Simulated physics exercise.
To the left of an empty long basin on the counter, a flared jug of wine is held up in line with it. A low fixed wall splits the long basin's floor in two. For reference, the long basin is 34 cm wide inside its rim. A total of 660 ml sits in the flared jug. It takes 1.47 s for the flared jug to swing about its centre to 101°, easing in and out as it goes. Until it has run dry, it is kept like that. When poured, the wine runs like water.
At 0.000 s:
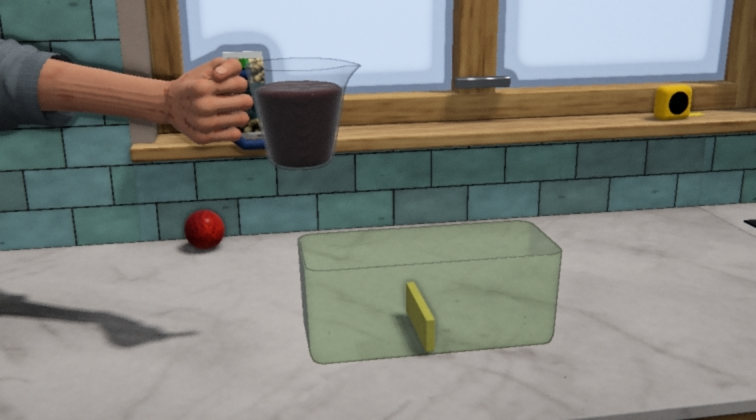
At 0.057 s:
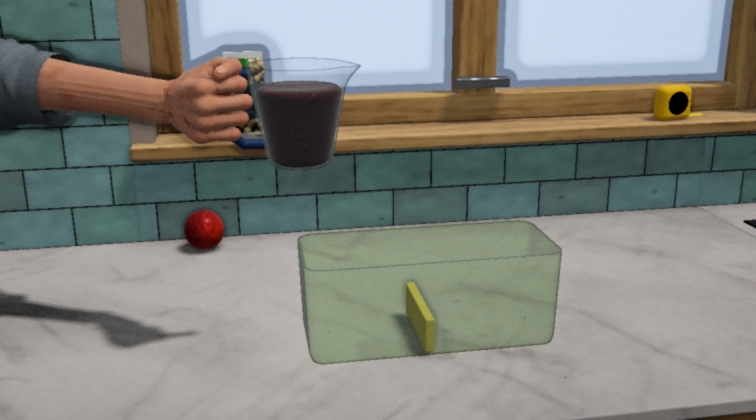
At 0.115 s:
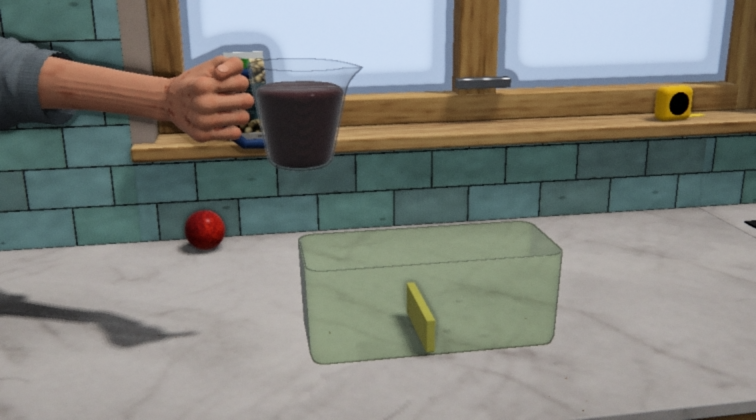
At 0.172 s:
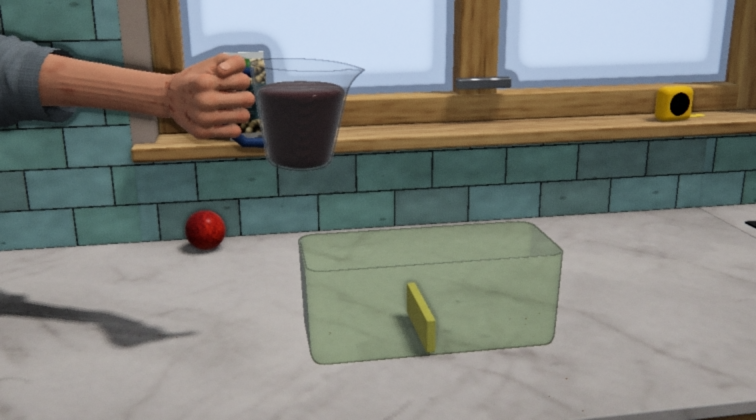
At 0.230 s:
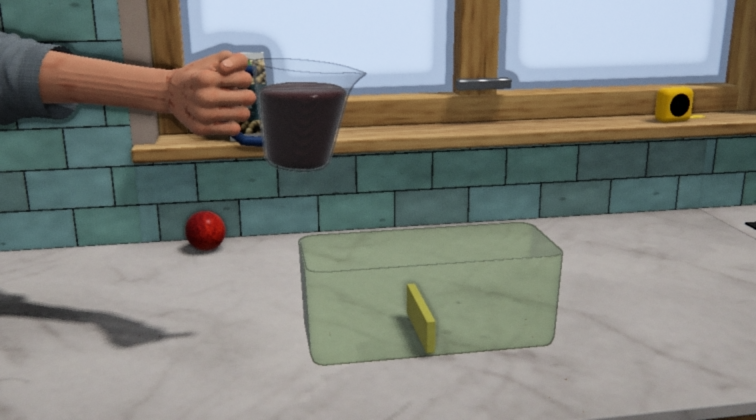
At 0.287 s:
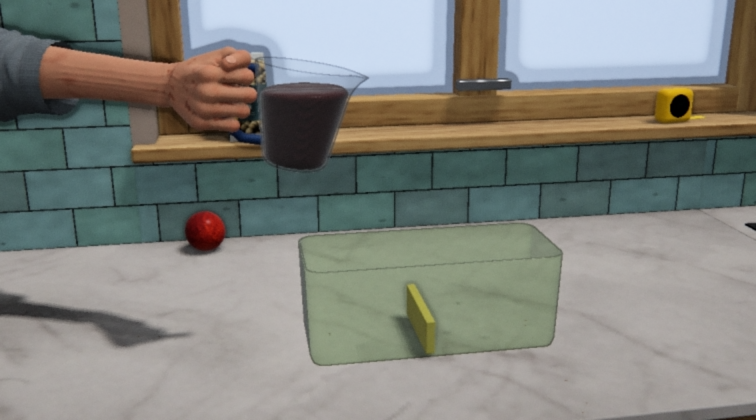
A hand holds a clear jug of dark liquid and slowly tilts it slightly right.
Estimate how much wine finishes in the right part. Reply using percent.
I would say 61 per cent.
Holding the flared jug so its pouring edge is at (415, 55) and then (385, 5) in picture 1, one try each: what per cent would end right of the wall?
Some 95 and 90 per cent, in that order.
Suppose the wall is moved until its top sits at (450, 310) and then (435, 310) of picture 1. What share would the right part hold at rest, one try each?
It comes to 10 per cent, and then 35 per cent.
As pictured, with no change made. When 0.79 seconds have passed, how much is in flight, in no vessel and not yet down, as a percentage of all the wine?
Around 14 percent.
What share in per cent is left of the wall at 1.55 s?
The left part holds some 38 per cent.
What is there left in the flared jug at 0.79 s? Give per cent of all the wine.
About 84 percent.
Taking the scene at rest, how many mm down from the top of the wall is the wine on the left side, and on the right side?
Roughly 34 mm on the left side and roughly 28 mm on the right.
Then, 0.79 s in, the tilt is 57° and 84 per cent is still to pour, 1 is left of the wall and 1 right of it.
Then, 1.16 s in, the tilt is 90° and 27 per cent is still to pour, 8 is left of the wall and 42 right of it.
Then, 1.55 s in, the tilt is 101° and 1 per cent is still to pour, 38 is left of the wall and 60 right of it.
Then, 1.97 s in, the tilt is 101° and 0 per cent is still to pour, 38 is left of the wall and 61 right of it.
Finally, 38 per cent lies left of the wall, 61 right of it and 1 outside.
